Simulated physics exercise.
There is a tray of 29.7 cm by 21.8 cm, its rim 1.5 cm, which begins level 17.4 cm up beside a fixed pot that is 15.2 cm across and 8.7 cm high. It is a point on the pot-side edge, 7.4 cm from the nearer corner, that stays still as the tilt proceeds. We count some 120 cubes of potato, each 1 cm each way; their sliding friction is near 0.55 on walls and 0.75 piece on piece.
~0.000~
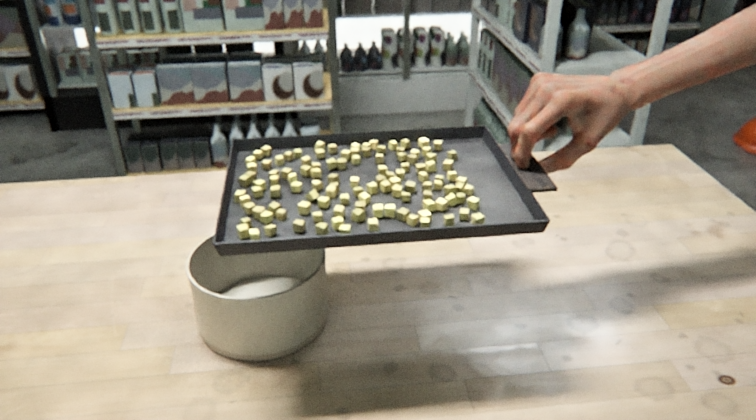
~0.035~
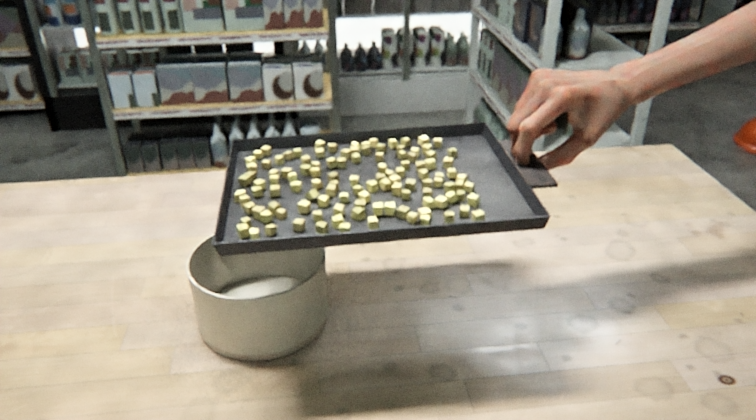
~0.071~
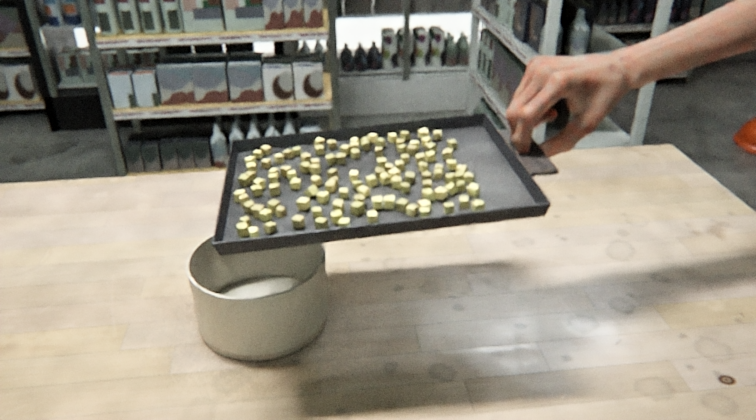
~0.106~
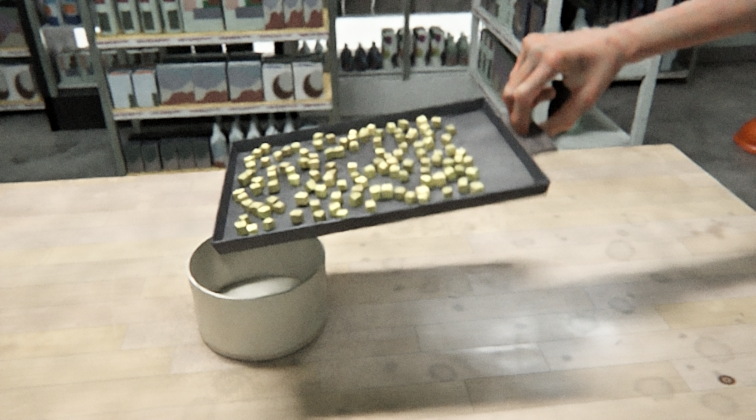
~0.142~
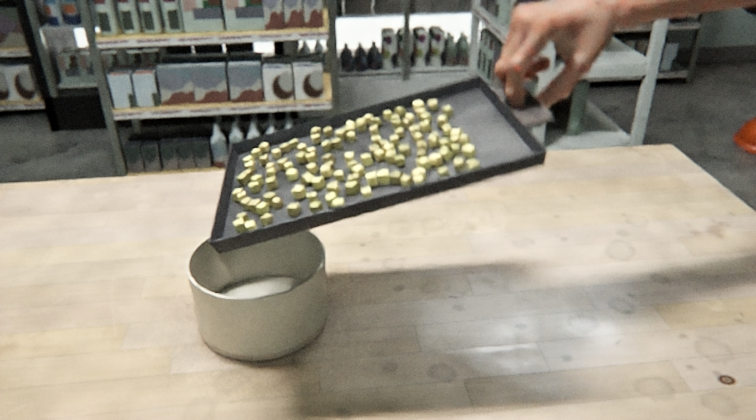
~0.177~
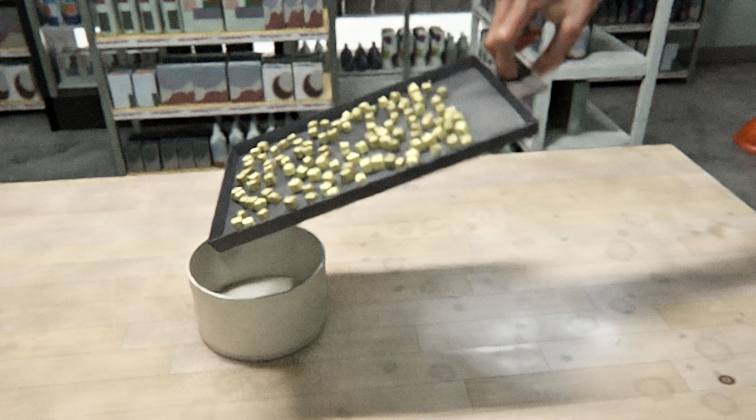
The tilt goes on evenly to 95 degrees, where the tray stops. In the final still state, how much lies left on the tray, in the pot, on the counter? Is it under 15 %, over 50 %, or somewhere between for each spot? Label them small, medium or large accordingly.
Left on the tray - small, pot - medium, counter - large.
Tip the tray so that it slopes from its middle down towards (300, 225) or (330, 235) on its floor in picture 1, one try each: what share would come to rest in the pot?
0 and 0 %.
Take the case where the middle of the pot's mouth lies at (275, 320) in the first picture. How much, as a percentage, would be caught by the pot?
Roughly 0 per cent.
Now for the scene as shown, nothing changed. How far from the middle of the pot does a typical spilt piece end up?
Some 18 cm, give or take.
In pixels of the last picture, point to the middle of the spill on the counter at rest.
(131, 296).
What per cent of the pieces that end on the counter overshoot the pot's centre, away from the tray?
I'd put it at close to 100 per cent.
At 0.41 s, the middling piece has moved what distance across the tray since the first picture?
Displacement on the tray: About 2 cm.
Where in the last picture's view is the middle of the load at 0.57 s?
Near pixel (221, 178).
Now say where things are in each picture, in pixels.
Tray tilt 0 degrees, front corners at (218, 241) and (545, 218); middle of the pieces at (355, 182); pot at (257, 256), in the first picture.
Tray tilt 1 degrees, front corners at (218, 241) and (545, 214); middle of the pieces at (355, 181), in the second picture.
Tray tilt 3 degrees, front corners at (217, 241) and (546, 201), lowest corner left back; middle of the pieces at (354, 176), in the third picture.
Tray tilt 8 degrees, front corners at (216, 240) and (545, 180), lowest corner left back; middle of the pieces at (353, 168), in the fourth picture.
Tray tilt 13 degrees, front corners at (214, 239) and (541, 150), lowest corner left back; middle of the pieces at (350, 158), in the fifth picture.
Tray tilt 19 degrees, front corners at (212, 239) and (534, 119), lowest corner left back; middle of the pieces at (345, 148); pot at (257, 256). The tray's pace is about 160 degrees a second, in the sixth picture.
After 0.41 s, tilt 57 degrees; the tray holds 100 %, the pot 0 %.
After 0.57 s, tilt 83 degrees; the tray holds 90 %, the pot 0 %.
After 0.86 s, tilt 95 degrees; the tray holds 5 %, the pot 20 %.
At rest (2.0 s), tray 0 %, pot 25 %, counter 70 %.
